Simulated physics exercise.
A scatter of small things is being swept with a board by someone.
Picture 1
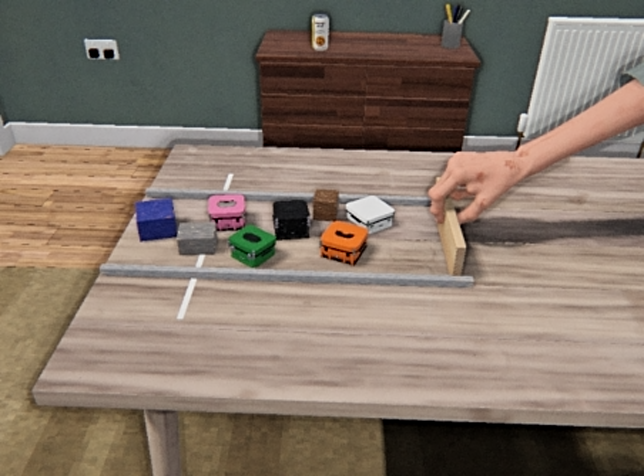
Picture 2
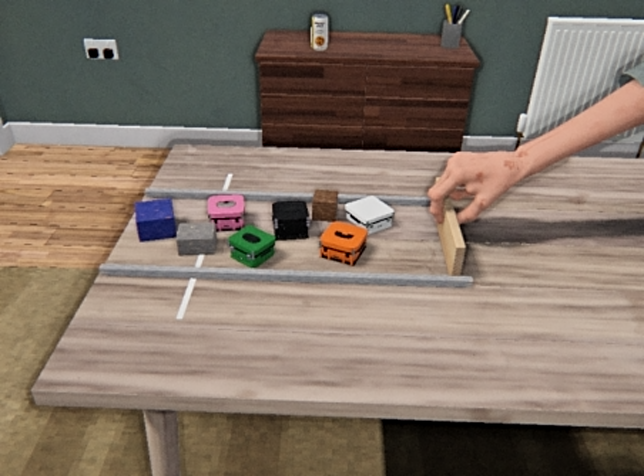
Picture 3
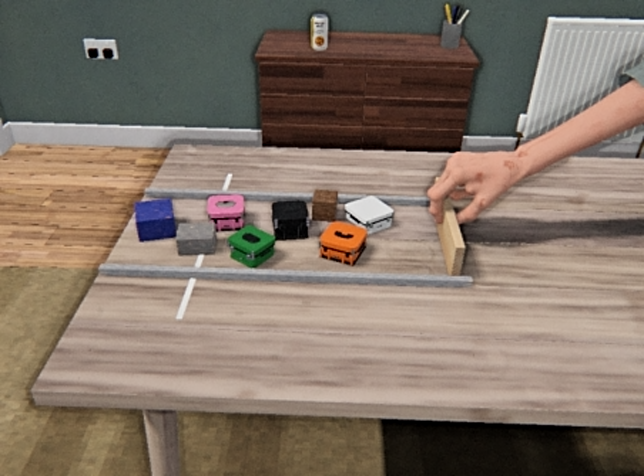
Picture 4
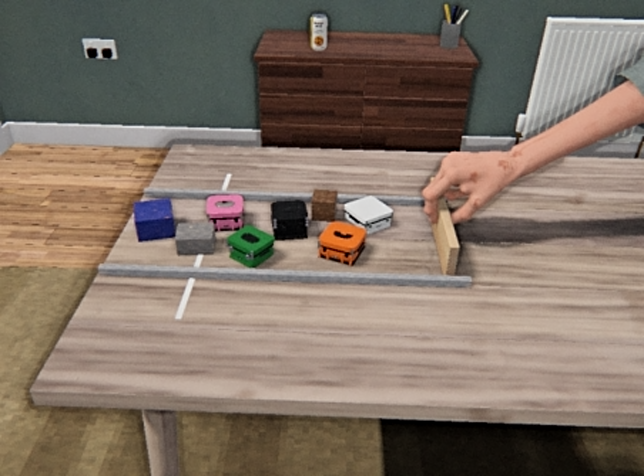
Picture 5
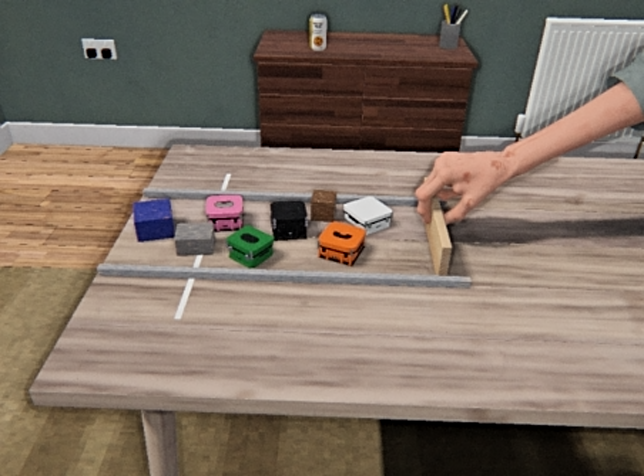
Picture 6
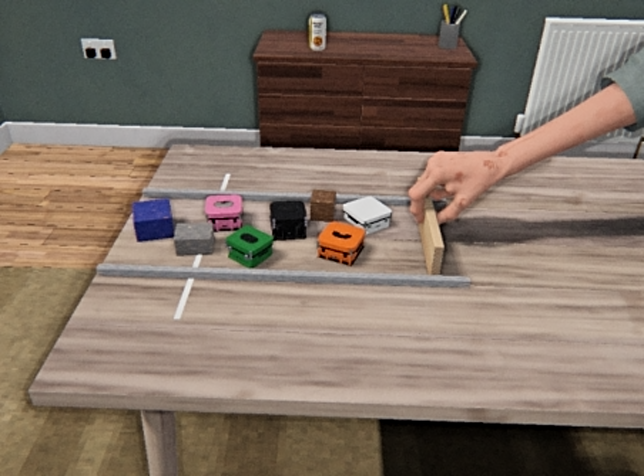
On a wooden table between two rails, a hand slides an upright board slightly left while small blocks and cases sit still.
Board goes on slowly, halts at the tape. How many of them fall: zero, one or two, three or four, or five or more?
One or two.
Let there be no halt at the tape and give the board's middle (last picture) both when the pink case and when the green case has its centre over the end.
(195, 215) and (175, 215), roughly.
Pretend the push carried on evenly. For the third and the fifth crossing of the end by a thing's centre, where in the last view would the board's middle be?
At roughly (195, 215), then roughly (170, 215).
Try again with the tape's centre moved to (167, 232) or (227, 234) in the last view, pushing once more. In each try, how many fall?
Try 1: 5; try 2: 0.
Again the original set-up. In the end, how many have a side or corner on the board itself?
That number would be 2.
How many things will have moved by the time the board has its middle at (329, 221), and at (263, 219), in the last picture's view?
Tally: 4; 8.
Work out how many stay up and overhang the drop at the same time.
The overhang total is 2.
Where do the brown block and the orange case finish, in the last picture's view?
The one named first is at (172, 195), the next at (182, 242).
A little later, none off yet; blue block at rest near (153, 220); grey block at rest near (195, 239); pink case at rest near (224, 213).
Next, none off yet; blue block moving near (151, 219); grey block shifted a little near (178, 239); pink case shifted about its own width near (202, 209).
When it is over, the number that fall off is one or two; down, blue block.
